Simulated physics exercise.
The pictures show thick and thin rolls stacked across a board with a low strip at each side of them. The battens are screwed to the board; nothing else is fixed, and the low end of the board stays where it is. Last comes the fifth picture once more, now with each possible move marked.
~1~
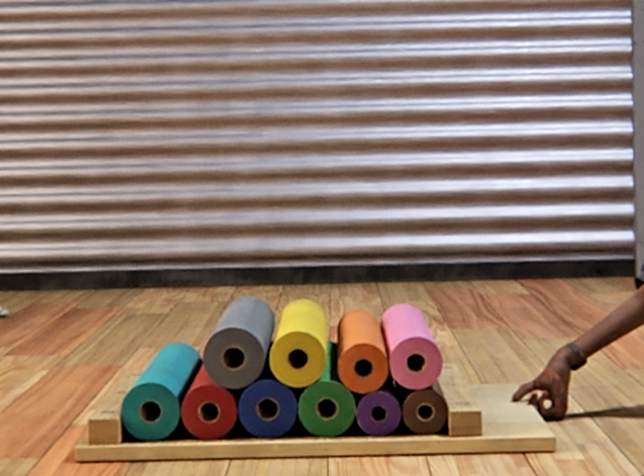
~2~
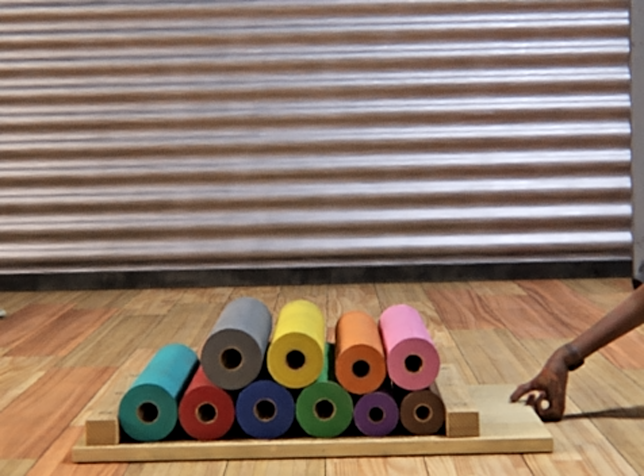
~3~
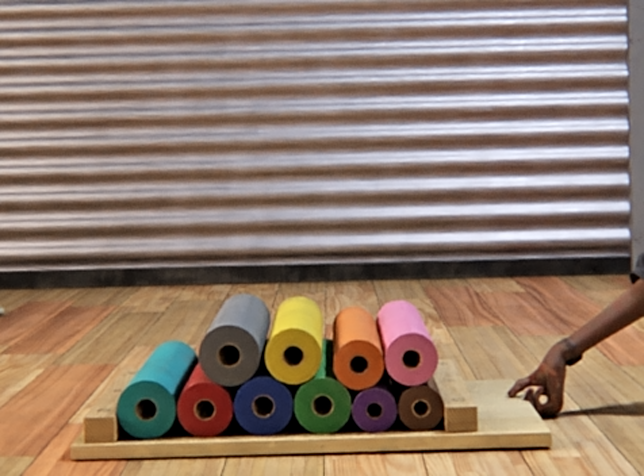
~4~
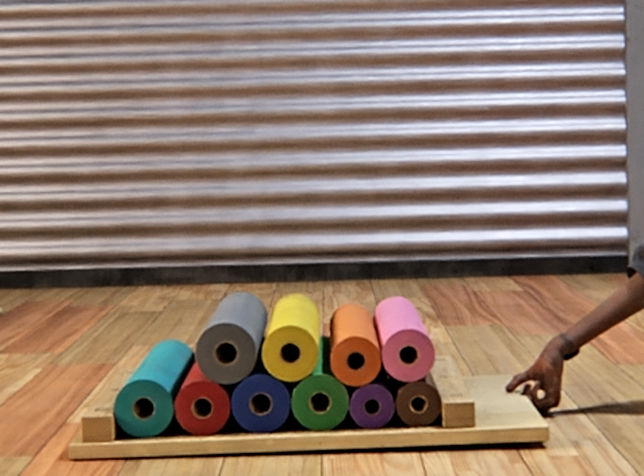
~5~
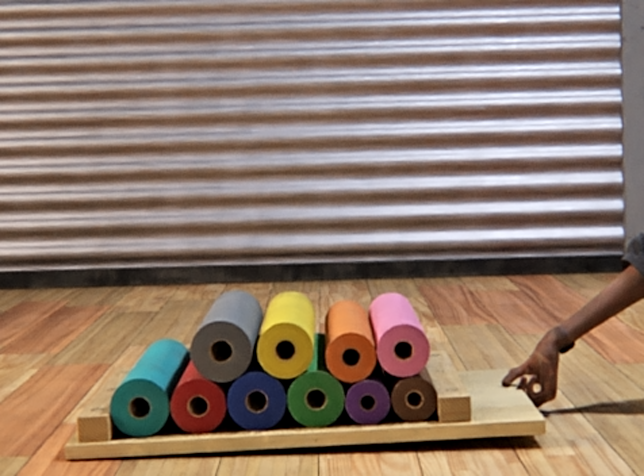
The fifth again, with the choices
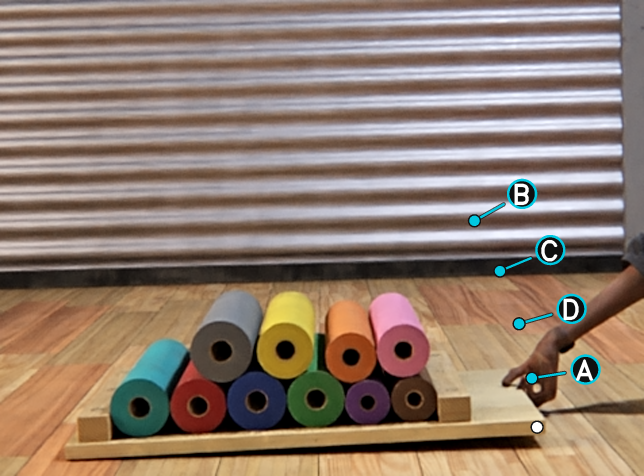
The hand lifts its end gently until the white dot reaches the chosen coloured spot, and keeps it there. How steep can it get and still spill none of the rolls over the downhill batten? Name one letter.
At most to C.
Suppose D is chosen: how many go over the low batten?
It comes to none.
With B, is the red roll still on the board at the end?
The red roll: Yes.
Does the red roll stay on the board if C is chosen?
The red roll: Yes.
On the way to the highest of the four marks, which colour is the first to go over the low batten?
The grey one.
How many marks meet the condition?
Three of the four.
On the marked copy, A at (532, 378); B at (474, 221); C at (500, 271); D at (519, 324); the white dot at (537, 427).
Taking C. A third of the way, board at 15°.
Two thirds of the way, board at 21°.
When it is over, board at 21°, none over the low batten.
As for the rest, A none over the low batten; B one over the low batten (grey); D none over the low batten.
